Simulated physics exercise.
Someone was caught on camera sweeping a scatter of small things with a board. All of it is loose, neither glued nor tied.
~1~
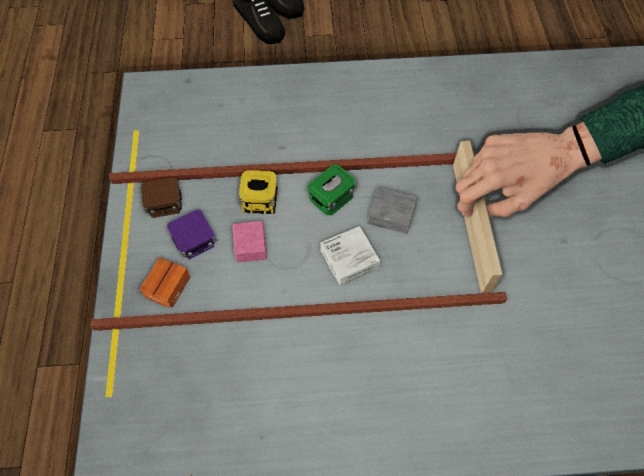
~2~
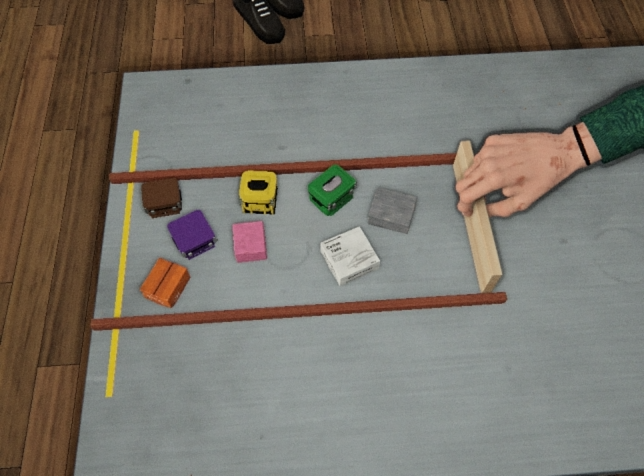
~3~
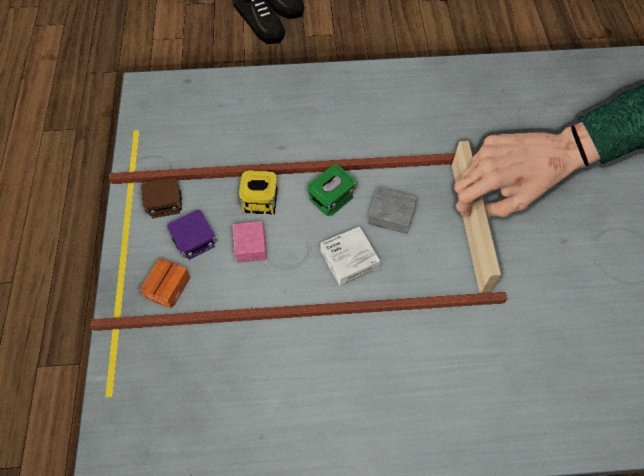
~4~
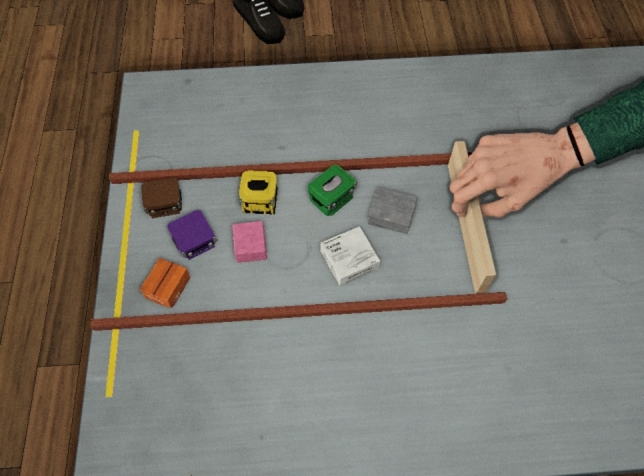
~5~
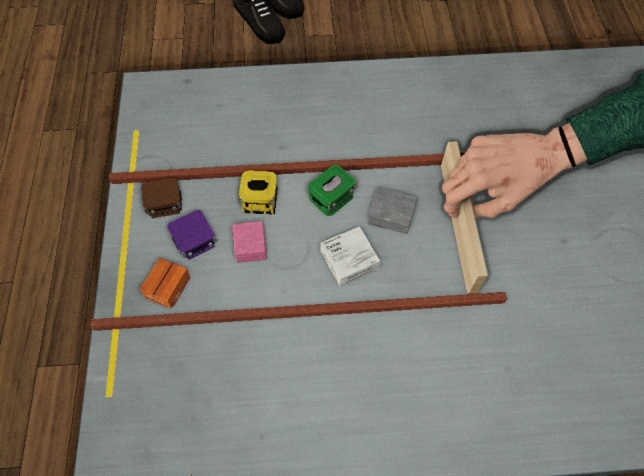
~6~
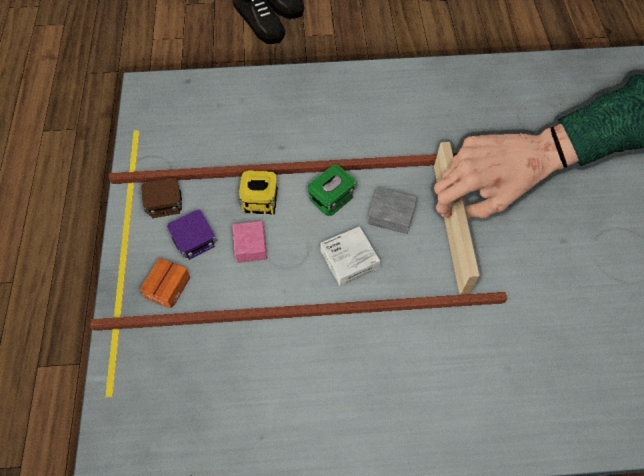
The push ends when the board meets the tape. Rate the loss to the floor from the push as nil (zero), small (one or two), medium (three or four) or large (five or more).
The loss is large.
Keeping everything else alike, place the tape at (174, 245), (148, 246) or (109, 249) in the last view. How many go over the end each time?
You'd get 2, then 5, then 8.
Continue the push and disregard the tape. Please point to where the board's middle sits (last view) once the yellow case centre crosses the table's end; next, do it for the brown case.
The middle is at (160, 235) when it's the yellow case, and at (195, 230) when it's the brown case.
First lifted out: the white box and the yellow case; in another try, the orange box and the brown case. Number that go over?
3, then 3.
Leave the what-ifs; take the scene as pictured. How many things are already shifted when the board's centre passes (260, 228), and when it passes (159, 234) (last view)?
One spot: 6. Other spot: 8.
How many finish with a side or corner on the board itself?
It's 3 of them.
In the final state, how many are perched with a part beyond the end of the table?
Answer: 3.
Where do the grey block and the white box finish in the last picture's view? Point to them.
In order, first (103, 234), then (97, 270).
Soon after, none off yet; brown case at rest near (163, 199); orange box at rest near (166, 283); purple case at rest near (193, 235).
In the end, the number that fall off is five or more; gone, yellow case, pink block, purple case, orange box and brown case.
